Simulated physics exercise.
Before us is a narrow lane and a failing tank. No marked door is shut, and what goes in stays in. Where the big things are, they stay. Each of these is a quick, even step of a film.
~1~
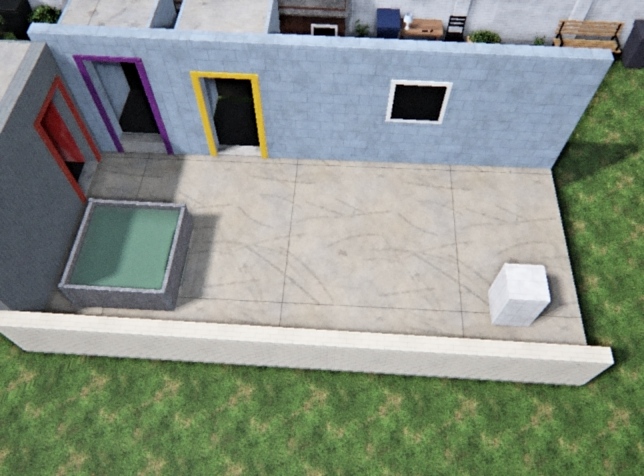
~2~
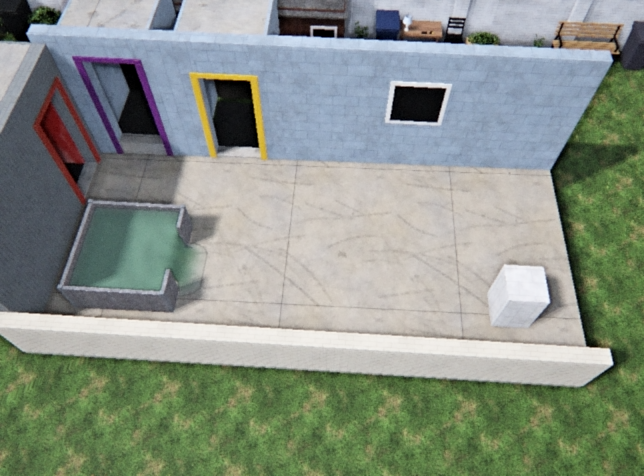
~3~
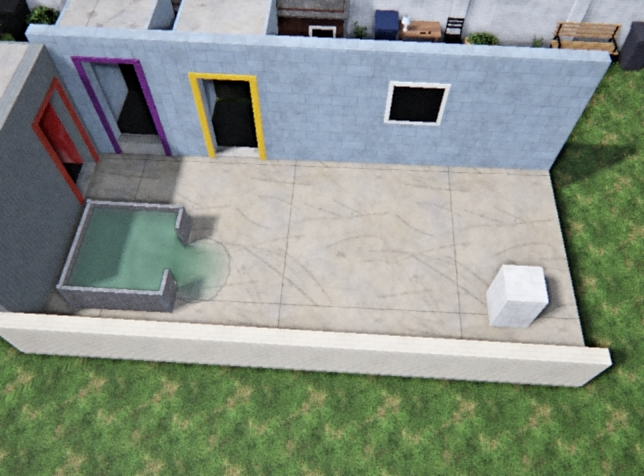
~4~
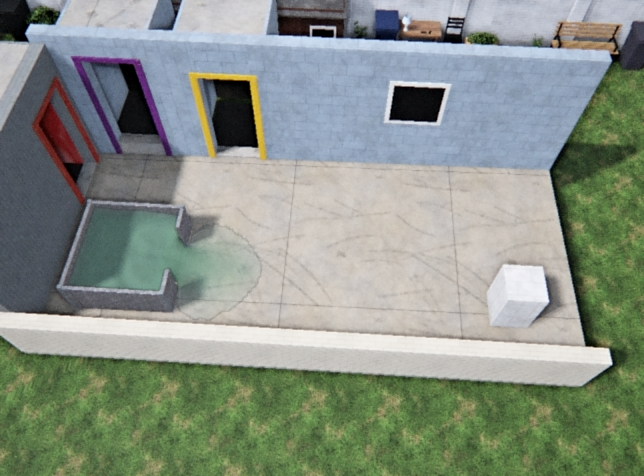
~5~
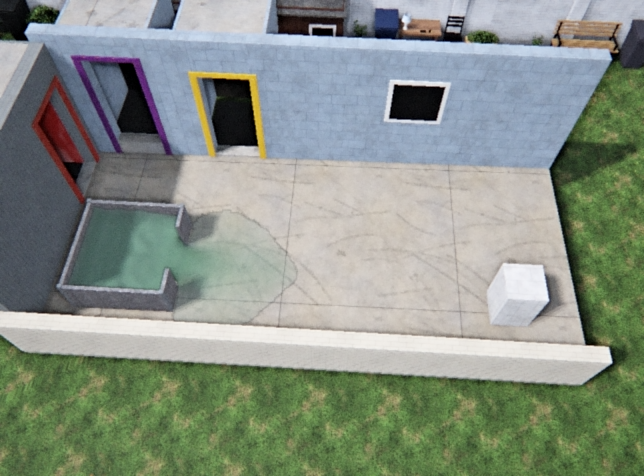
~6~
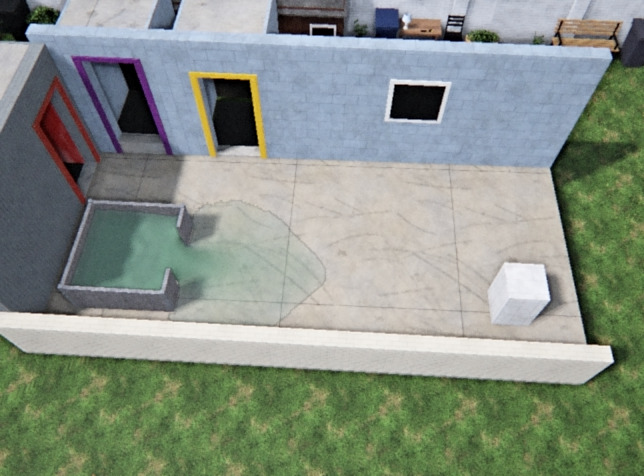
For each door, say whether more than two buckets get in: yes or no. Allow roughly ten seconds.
Yellow door: No; purple door: No; red door: No.
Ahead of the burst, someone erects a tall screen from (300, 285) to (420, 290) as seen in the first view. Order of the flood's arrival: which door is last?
The last is the one in red.
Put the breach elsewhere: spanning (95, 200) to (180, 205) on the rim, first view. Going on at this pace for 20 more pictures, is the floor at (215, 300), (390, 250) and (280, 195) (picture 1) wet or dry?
In the order given: Untouched, swamped and swamped.
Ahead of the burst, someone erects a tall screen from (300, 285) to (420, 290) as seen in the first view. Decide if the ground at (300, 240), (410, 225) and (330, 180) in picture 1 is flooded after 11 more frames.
Lab note - spot 1 inundated, spot 2 inundated, spot 3 inundated.
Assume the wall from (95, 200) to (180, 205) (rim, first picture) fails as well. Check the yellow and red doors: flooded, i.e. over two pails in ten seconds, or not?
Door by door, yellow exceeds it and red exceeds it.
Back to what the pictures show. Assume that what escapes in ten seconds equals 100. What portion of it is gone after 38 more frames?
It works out at roughly 65 per cent.
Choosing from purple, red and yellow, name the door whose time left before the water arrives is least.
It's the one in yellow.
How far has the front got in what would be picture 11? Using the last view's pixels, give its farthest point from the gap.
Farthest reach: About (421, 300).
A moment on, water covers 35 % of the floor; the yellow door not reached, the purple door not reached, the red door not reached.
Next, water covers 55 % of the floor; the yellow door wet at the sill, nothing in, the purple door not reached, the red door not reached.
Then, water covers 75 % of the floor; the yellow door wet at the sill, nothing in, the purple door not reached, the red door not reached.
Later, water covers 80 % of the floor; the yellow door wet at the sill, nothing in, the purple door wet at the sill, nothing in, the red door not reached.
In the end, water covers 85 % of the floor; the yellow door wet at the sill, nothing in, the purple door wet at the sill, nothing in, the red door wet at the sill, nothing in.
